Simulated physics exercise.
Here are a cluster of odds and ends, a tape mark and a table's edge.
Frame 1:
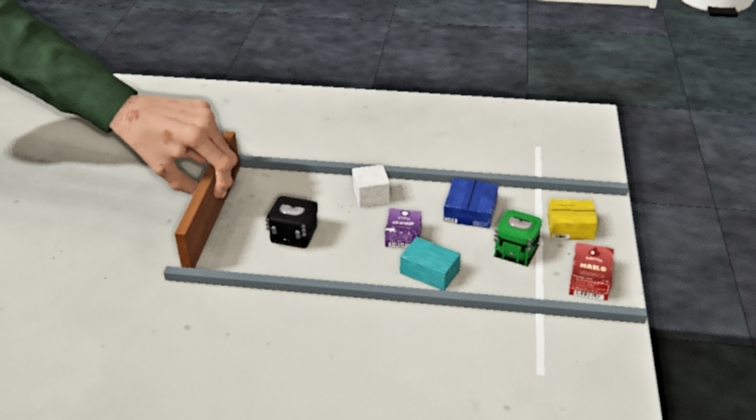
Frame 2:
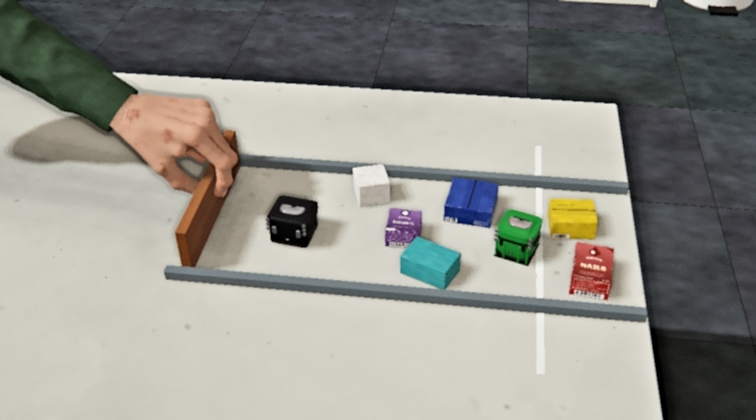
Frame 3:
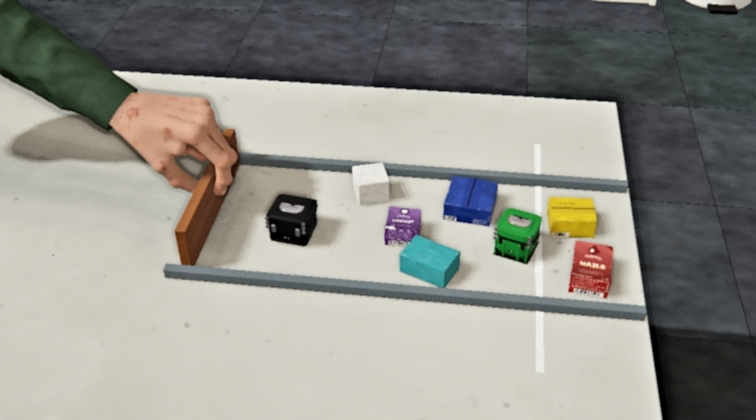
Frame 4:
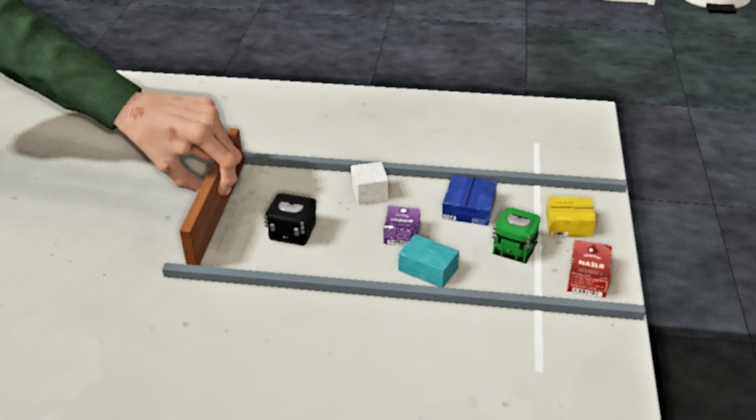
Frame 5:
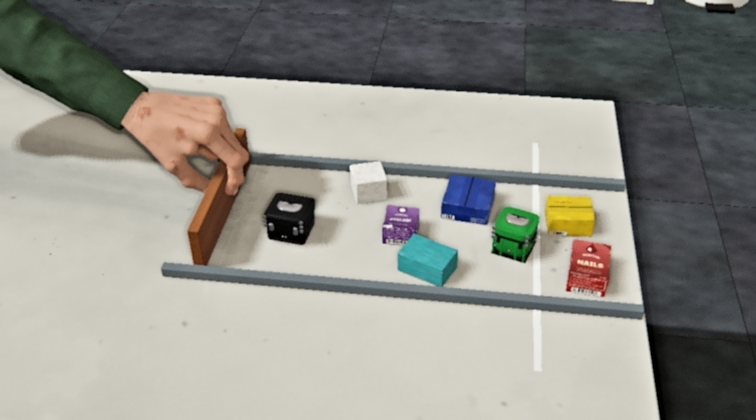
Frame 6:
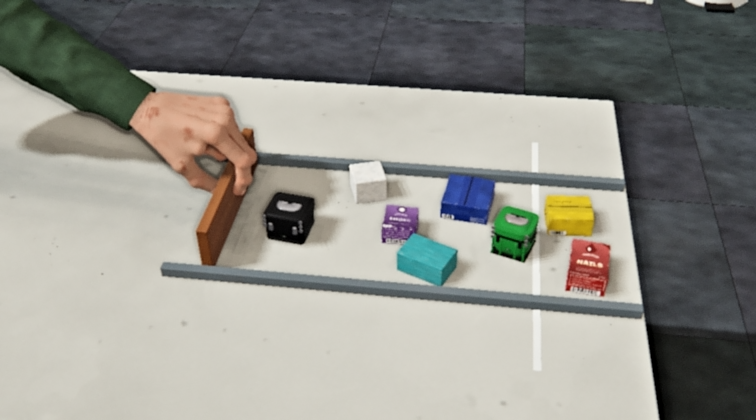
A hand sliding a wooden board slightly right between two rails toward a black case, while the scattered coloured boxes stay still.
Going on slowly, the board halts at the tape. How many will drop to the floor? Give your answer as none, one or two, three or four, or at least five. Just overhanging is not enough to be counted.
The count is one or two.
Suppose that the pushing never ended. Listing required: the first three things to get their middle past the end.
The yellow box, the green case, the red box.
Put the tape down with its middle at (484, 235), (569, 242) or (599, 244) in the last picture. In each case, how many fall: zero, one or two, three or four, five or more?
So in that order I'd say none at all; 1 or 2; at least five.
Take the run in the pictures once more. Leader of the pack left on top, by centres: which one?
Green case.
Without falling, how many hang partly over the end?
The figure is 2.
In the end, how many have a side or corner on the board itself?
3 in contact.
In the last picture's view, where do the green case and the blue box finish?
The green case comes to rest close to (636, 243), while the blue box rests close to (593, 209).
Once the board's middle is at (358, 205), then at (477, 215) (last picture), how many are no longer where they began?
At that stage 3; at the next, 8.
Soon after, none off yet; red box at rest near (588, 267); yellow box at rest near (569, 215); green case at rest near (515, 233).
Then, none off yet; red box at rest near (588, 267); yellow box at rest near (569, 215); green case moved a little near (537, 235).
At rest, the number that fall off is one or two; fallen, yellow box.
